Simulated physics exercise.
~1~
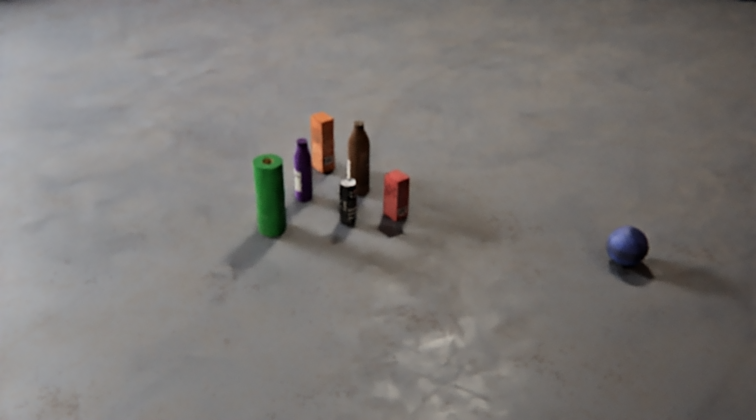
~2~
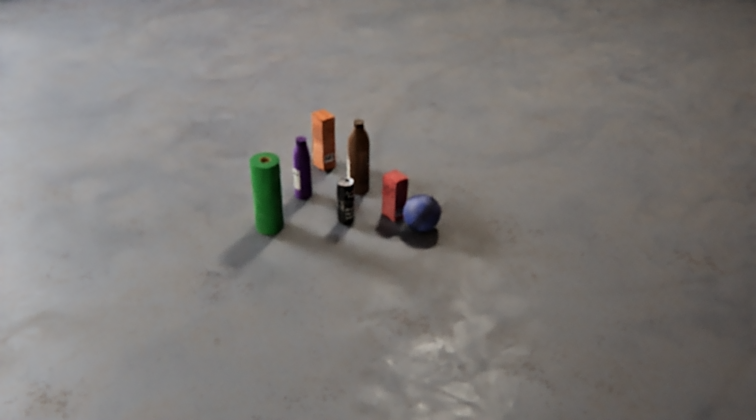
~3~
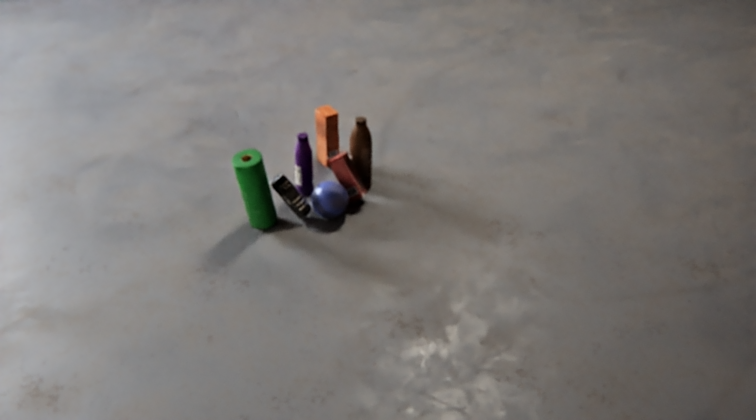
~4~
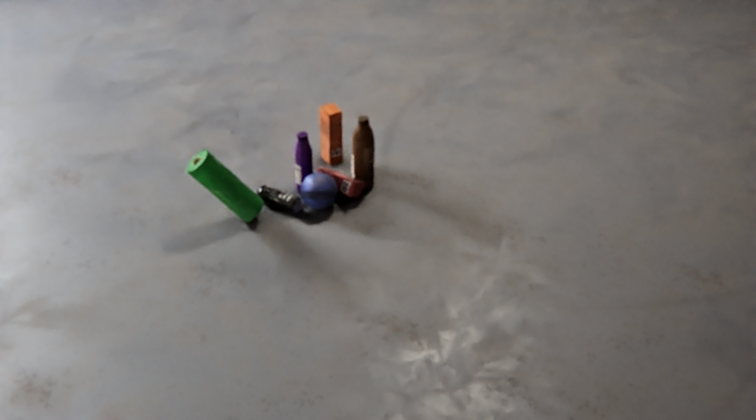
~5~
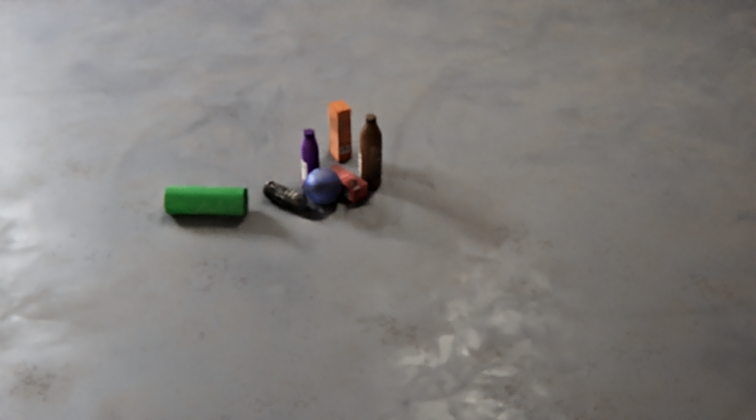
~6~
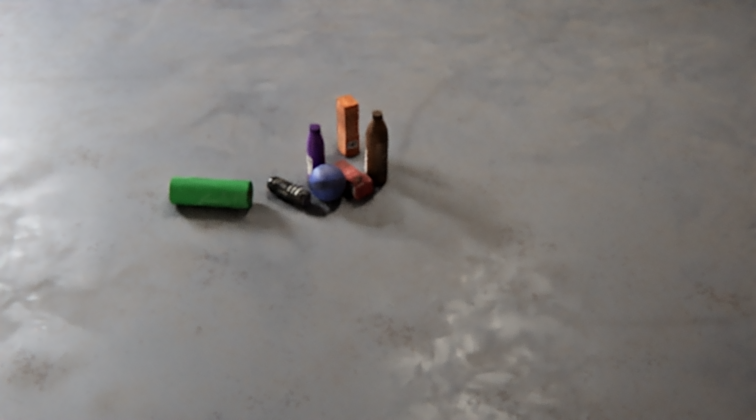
On a grey floor, a blue ball rolls left, toppling a carton, can and green roll.
